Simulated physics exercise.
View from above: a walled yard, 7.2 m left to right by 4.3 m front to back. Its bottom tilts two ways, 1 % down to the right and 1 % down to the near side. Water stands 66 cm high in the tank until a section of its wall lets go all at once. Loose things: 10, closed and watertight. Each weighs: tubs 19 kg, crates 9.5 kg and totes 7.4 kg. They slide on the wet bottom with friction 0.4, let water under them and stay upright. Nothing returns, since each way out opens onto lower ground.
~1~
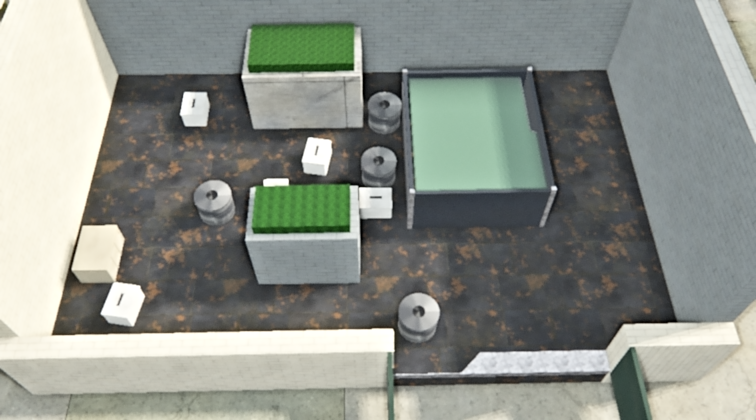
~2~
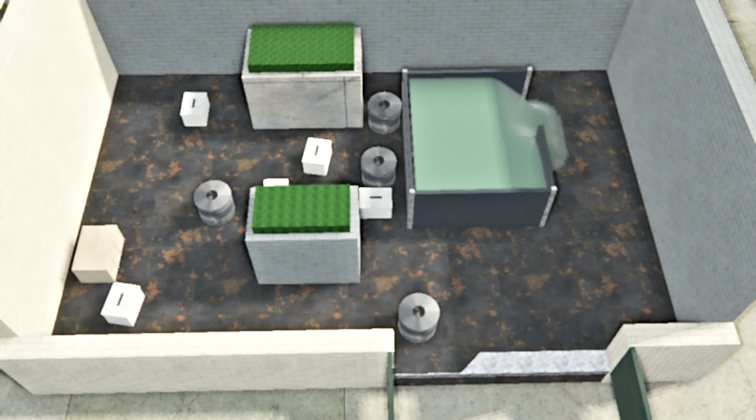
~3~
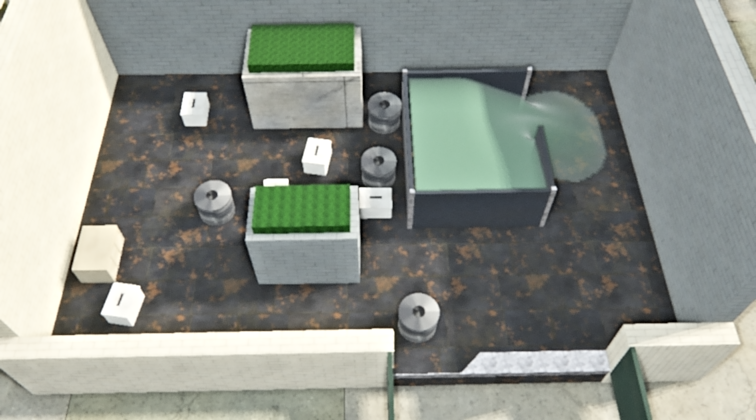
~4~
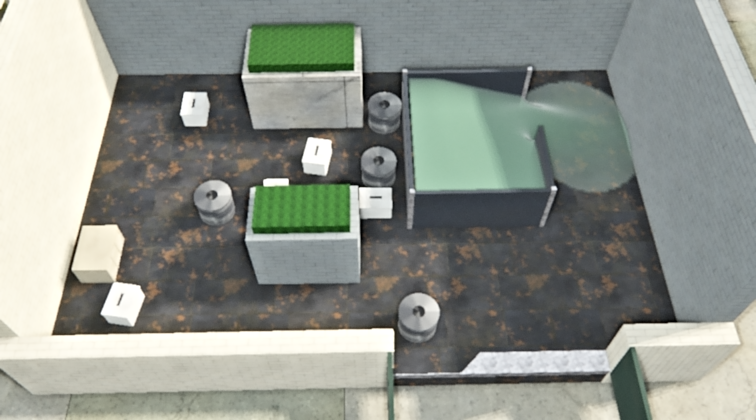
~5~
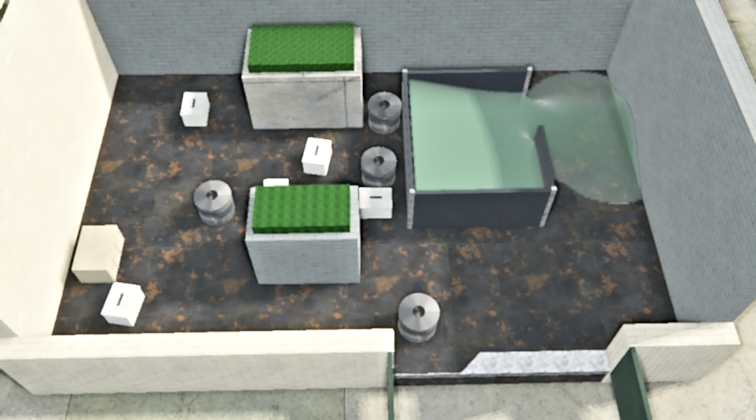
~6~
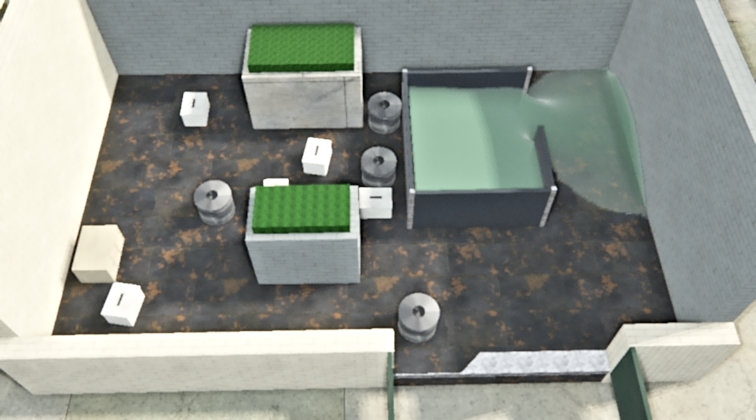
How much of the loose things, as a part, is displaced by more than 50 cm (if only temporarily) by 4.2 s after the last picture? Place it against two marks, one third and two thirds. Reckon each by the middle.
It is a low share, below a third.
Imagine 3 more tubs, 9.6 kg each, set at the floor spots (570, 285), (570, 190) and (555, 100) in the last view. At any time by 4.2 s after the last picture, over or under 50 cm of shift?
Taking them one by one: It goes beyond, then it stays within, then it goes beyond.
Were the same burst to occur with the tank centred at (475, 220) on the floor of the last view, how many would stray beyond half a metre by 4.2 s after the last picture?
That gives 2 of them.
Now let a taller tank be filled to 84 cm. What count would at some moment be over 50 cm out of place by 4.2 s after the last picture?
Then the count would be 3.
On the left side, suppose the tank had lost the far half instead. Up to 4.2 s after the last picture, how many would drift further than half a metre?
Result: 7 of them.
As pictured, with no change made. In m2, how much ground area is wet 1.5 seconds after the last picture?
Roughly 11.0 m2.
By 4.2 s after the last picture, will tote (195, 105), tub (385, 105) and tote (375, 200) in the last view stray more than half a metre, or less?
Result, in order: Undershooting / overshooting / undershooting.
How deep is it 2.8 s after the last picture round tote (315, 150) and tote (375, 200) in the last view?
About 1 and 0 cm.
Then, 0.4 s after the last picture 0 of 10 are over 50 cm from their spots; 0 afloat.
Then, 1.5 s after the last picture 0 of 10 are over 50 cm from their spots; 0 afloat.
Then, 2.8 s after the last picture 0 of 10 are over 50 cm from their spots; 0 afloat.
Then, 4.2 s after the last picture 1 of 10 are over 50 cm from their spots, and 1 have been at some point; 0 afloat.
